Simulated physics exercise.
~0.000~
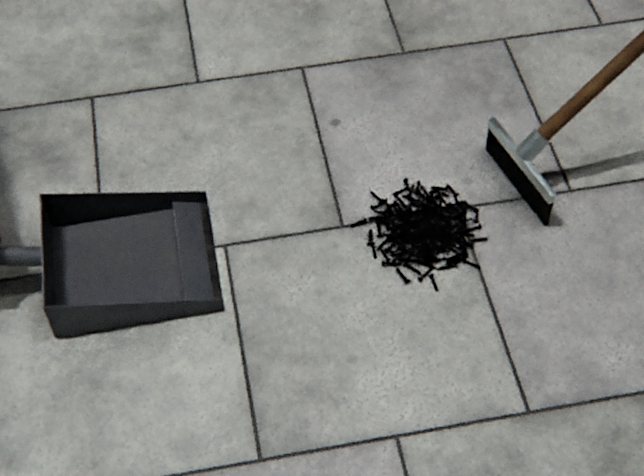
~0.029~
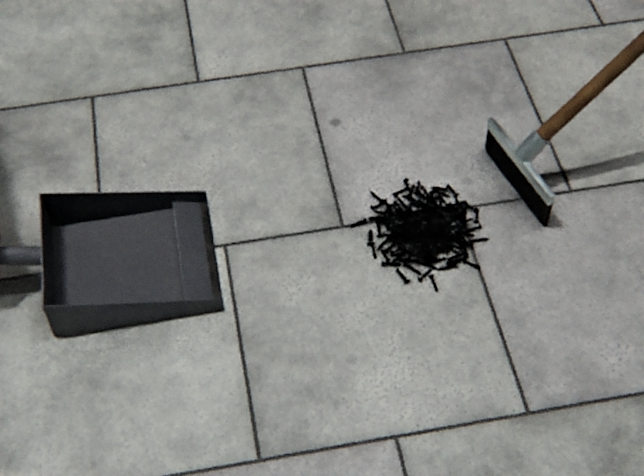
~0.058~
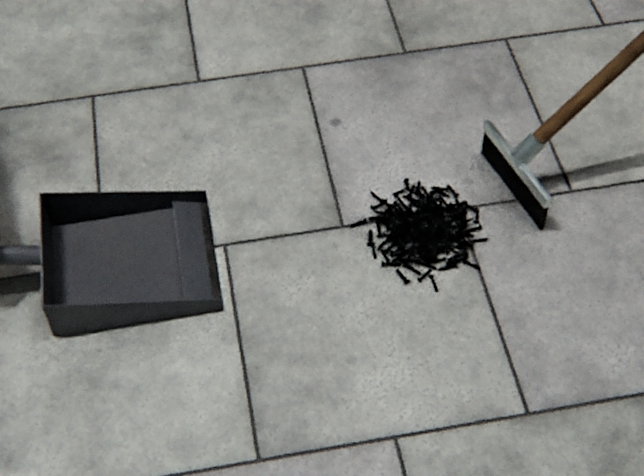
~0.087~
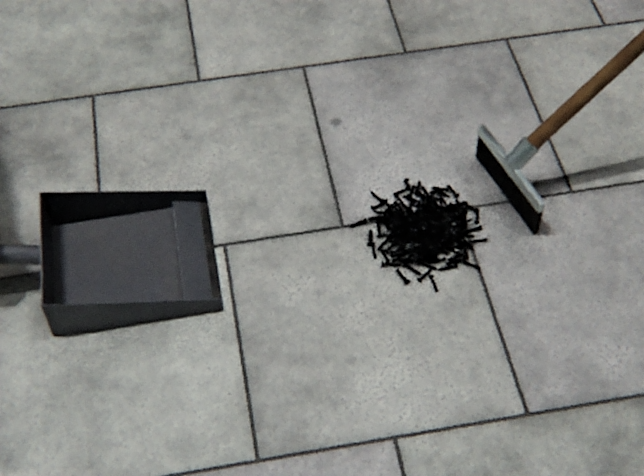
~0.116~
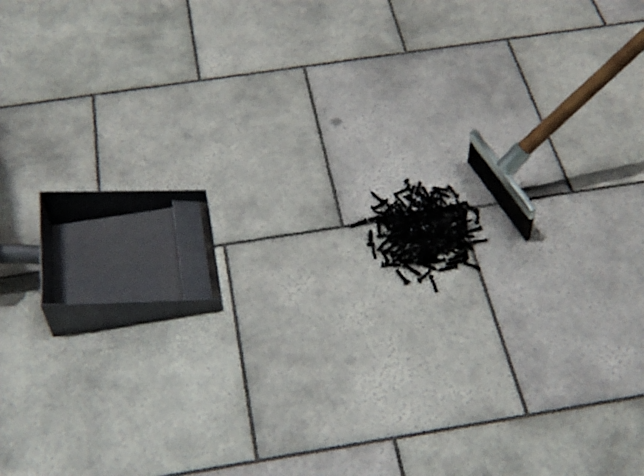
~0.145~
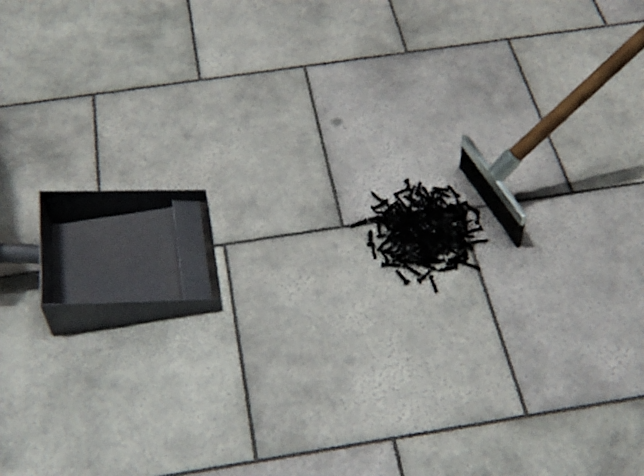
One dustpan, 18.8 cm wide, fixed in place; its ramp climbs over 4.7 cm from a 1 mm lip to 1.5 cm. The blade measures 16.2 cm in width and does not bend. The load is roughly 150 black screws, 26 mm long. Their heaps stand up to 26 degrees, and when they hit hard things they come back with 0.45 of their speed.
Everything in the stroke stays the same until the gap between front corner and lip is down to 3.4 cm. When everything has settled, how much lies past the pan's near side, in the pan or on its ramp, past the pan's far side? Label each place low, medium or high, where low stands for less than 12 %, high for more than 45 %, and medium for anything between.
Near side: High. Pan: Low. Far side: Low.
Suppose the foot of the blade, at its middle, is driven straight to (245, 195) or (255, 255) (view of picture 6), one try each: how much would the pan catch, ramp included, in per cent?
Roughly 0 % and 10 %.
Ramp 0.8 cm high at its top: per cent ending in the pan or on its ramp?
That change would give about 0 per cent.
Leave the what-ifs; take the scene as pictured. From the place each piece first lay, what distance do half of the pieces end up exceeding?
30 cm or so.
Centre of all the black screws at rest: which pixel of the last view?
Look around (243, 334) in the last picture.
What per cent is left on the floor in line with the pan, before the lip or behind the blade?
That works out near 30 percent.
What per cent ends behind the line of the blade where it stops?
About 25 per cent.
Then, at 0.46 s, middle of the blade 23 cm from the lip; 0 % over the lip, far side 0 %, near side 25 %.
After 0.67 s, middle of the blade 12 cm from the lip; 0 % over the lip, far side 0 %, near side 55 %.
After 1.00 s, middle of the blade 5 cm from the lip; 0 % over the lip, far side 0 %, near side 70 %.
By 1.6 s all is still; near side 70 %, pan 0 %, far side 0 %, in front of the lip or behind the blade 30 %.
